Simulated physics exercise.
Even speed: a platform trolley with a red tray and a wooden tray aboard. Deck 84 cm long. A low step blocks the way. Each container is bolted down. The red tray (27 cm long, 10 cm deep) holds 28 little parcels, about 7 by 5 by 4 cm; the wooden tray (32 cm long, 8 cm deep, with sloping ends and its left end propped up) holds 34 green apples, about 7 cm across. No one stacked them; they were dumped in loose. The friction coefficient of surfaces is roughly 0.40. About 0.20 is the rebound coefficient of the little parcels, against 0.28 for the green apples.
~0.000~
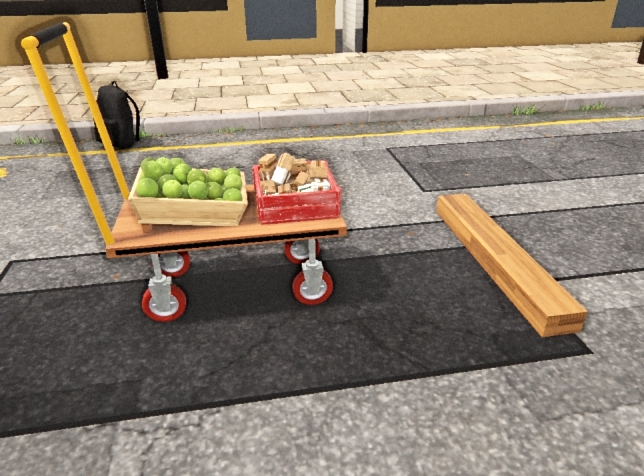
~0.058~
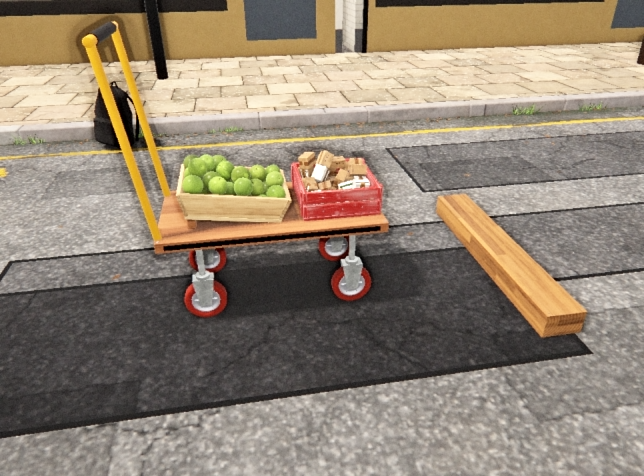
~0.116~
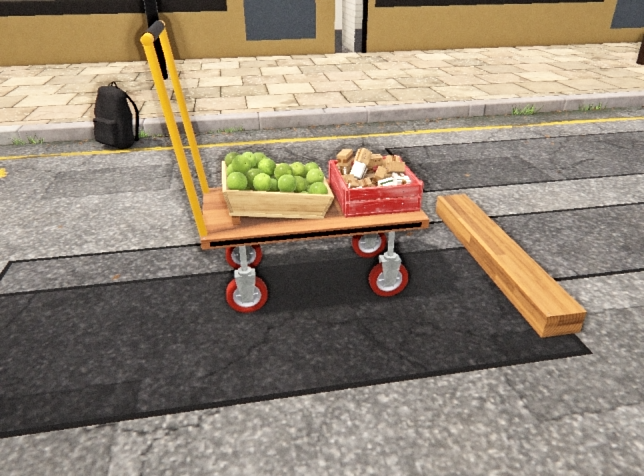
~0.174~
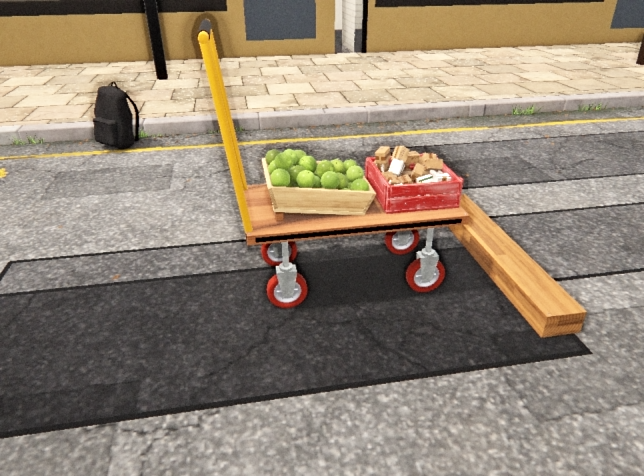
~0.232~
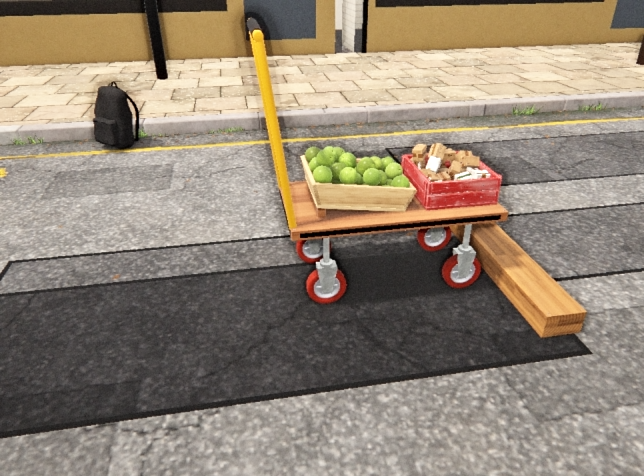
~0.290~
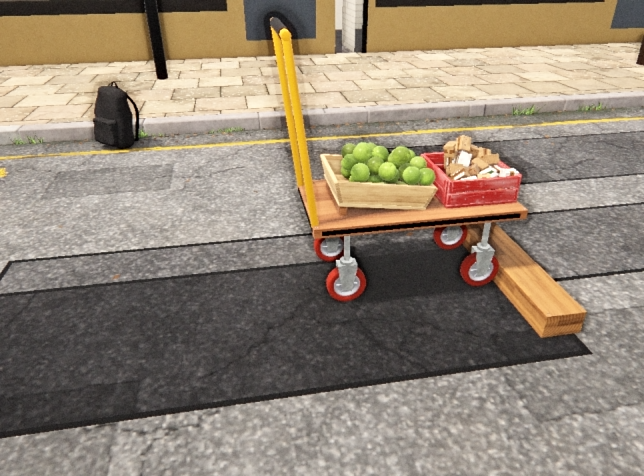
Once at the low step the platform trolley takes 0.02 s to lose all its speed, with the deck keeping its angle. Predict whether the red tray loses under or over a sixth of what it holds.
The red tray loses under a sixth of what it holds.
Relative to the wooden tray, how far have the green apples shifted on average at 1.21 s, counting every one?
About 28 cm to the right.
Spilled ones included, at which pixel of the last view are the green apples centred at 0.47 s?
Somewhere around pixel (412, 168).
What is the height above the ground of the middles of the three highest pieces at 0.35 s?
Around 64 cm high.
After 0.35 s, 0 of 28 out of the red tray and 5 of 34 out of the wooden tray.
After 0.47 s, 1 of 28 out of the red tray and 15 of 34 out of the wooden tray.
After 0.70 s, 2 of 28 out of the red tray and 16 of 34 out of the wooden tray.
When it is over (at 1.21 s), 2 of 28 out of the red tray and 16 of 34 out of the wooden tray. Asked share, 2 of 28, 7 per cent.
